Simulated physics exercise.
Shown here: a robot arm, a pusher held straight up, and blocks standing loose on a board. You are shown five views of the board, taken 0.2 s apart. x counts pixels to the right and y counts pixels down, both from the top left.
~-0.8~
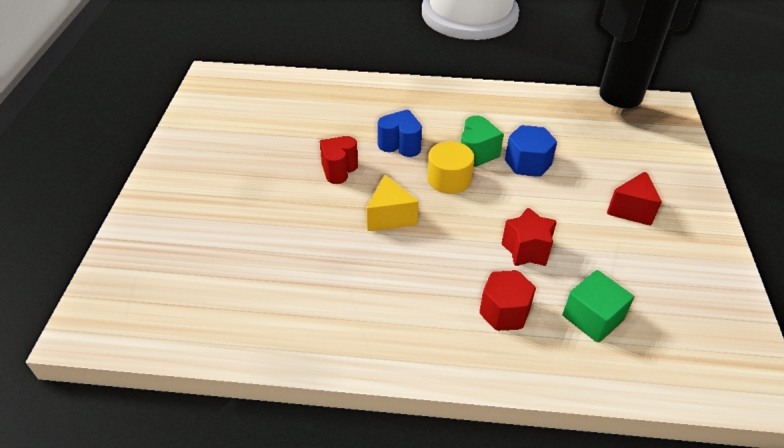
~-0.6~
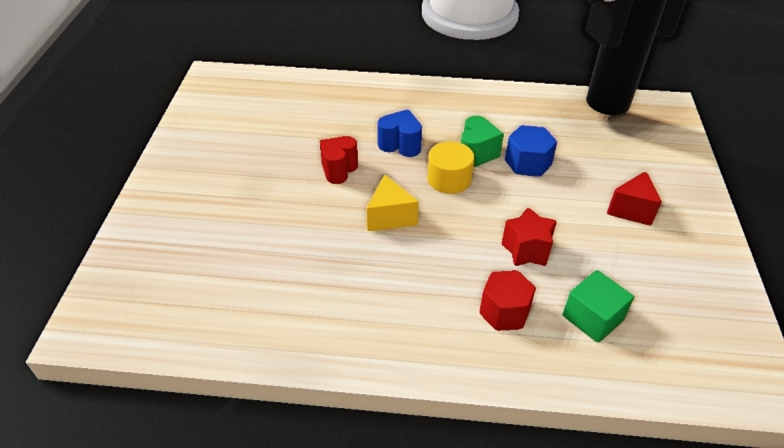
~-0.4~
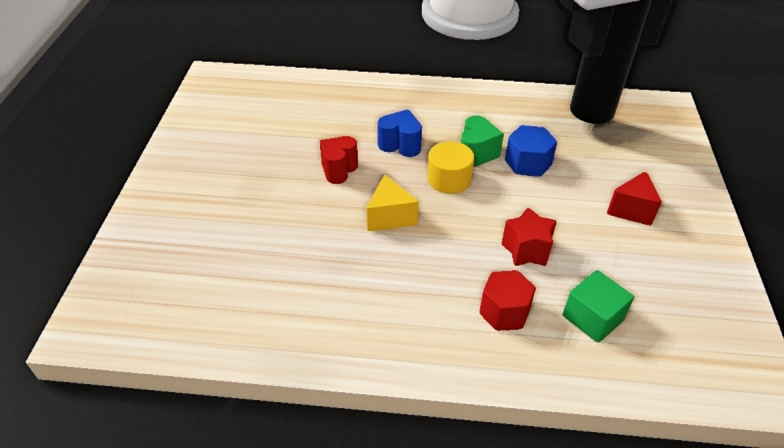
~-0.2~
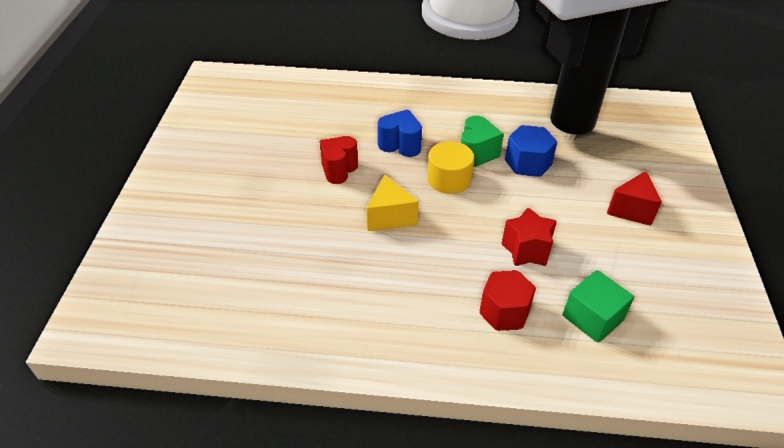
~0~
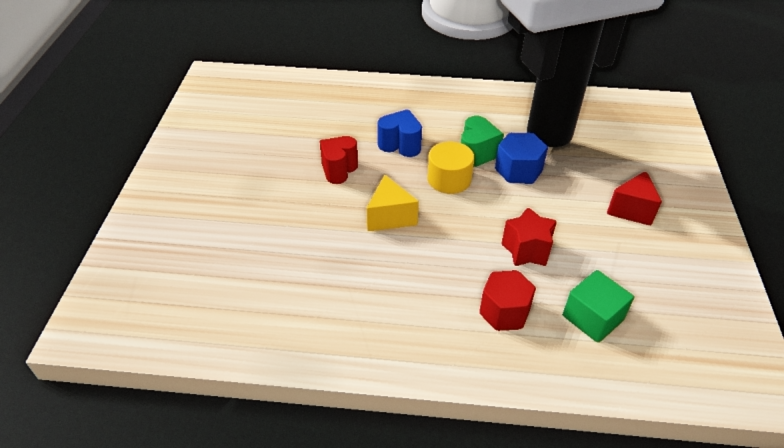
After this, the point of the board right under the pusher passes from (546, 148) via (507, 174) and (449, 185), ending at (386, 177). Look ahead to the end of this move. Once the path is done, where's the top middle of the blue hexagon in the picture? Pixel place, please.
At (465, 196).
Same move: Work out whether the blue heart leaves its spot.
It sits in its place.
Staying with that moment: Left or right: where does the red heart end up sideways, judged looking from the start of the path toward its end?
The red heart is shifted sideways to the right, facing along the path from start to end.
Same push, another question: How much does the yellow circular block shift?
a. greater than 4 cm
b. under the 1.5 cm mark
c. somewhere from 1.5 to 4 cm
My answer is option a.
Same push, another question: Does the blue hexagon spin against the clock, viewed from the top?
Yes, that is what happens.
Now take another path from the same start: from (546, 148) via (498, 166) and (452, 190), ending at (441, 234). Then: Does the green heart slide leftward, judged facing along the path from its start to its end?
No, that is not how it ends up.
On the path given first. One third of the way, pusher at (509, 159); blue hexagon at (492, 178), turned 30° anticlockwise.
Two thirds of the way, pusher at (449, 170); yellow circular block at (403, 155); blue hexagon at (465, 196), turned 90° anticlockwise.
At the end, pusher at (387, 162); red heart at (307, 140), turned 15° anticlockwise; blue heart unmoved; yellow circular block at (341, 145); green heart unmoved; blue hexagon at (465, 196), turned 90° anticlockwise.
